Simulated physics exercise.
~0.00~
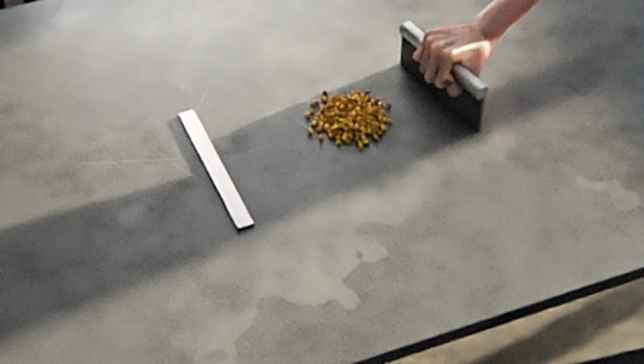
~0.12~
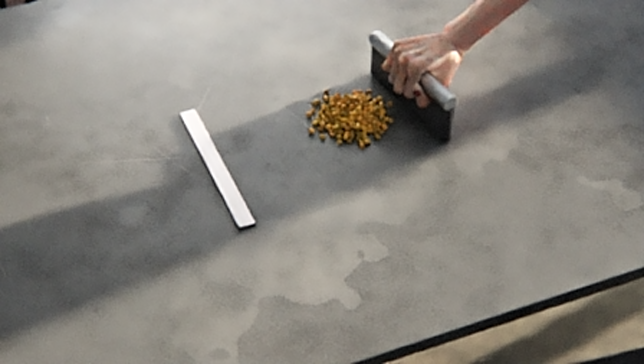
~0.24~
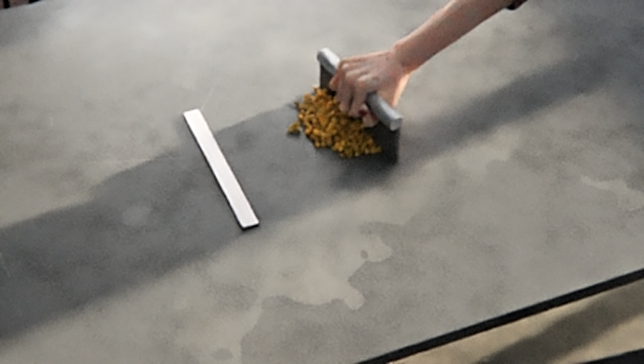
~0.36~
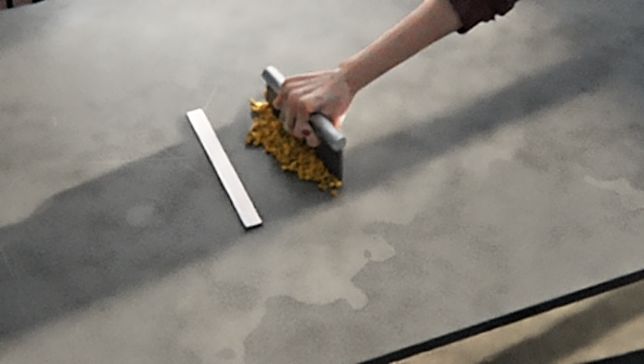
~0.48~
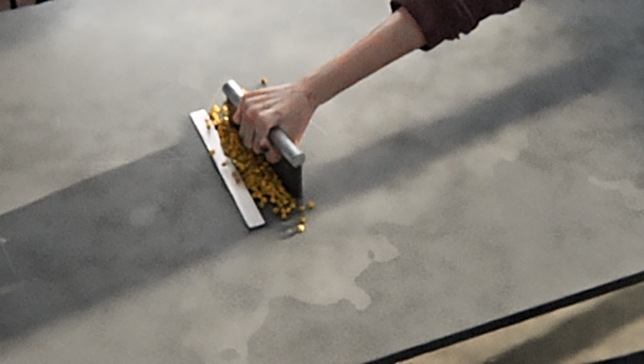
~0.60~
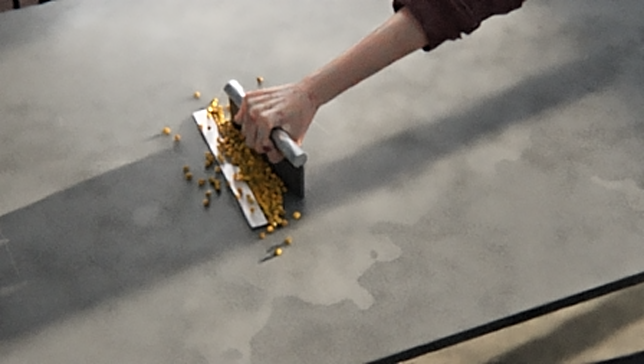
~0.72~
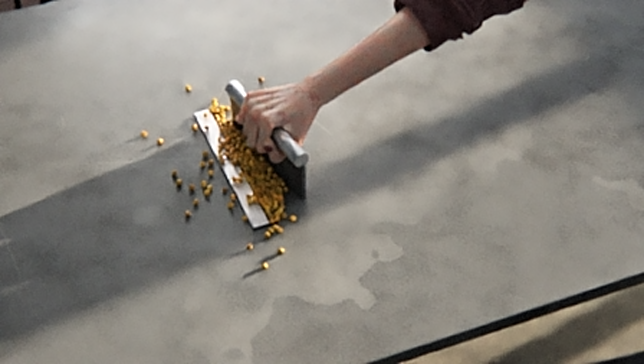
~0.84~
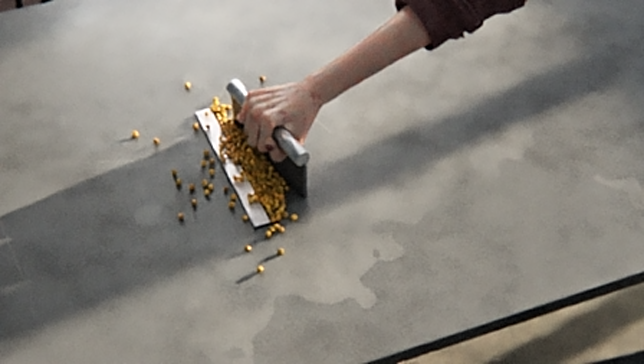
In this clip, a hand pushes a pile of yellow maize kernels leftwards across a grey tabletop with a scraper until it meets a pale flat strip, where the scraper stops; some kernels scatter over and past the strip, while most stay heaped against the blade.
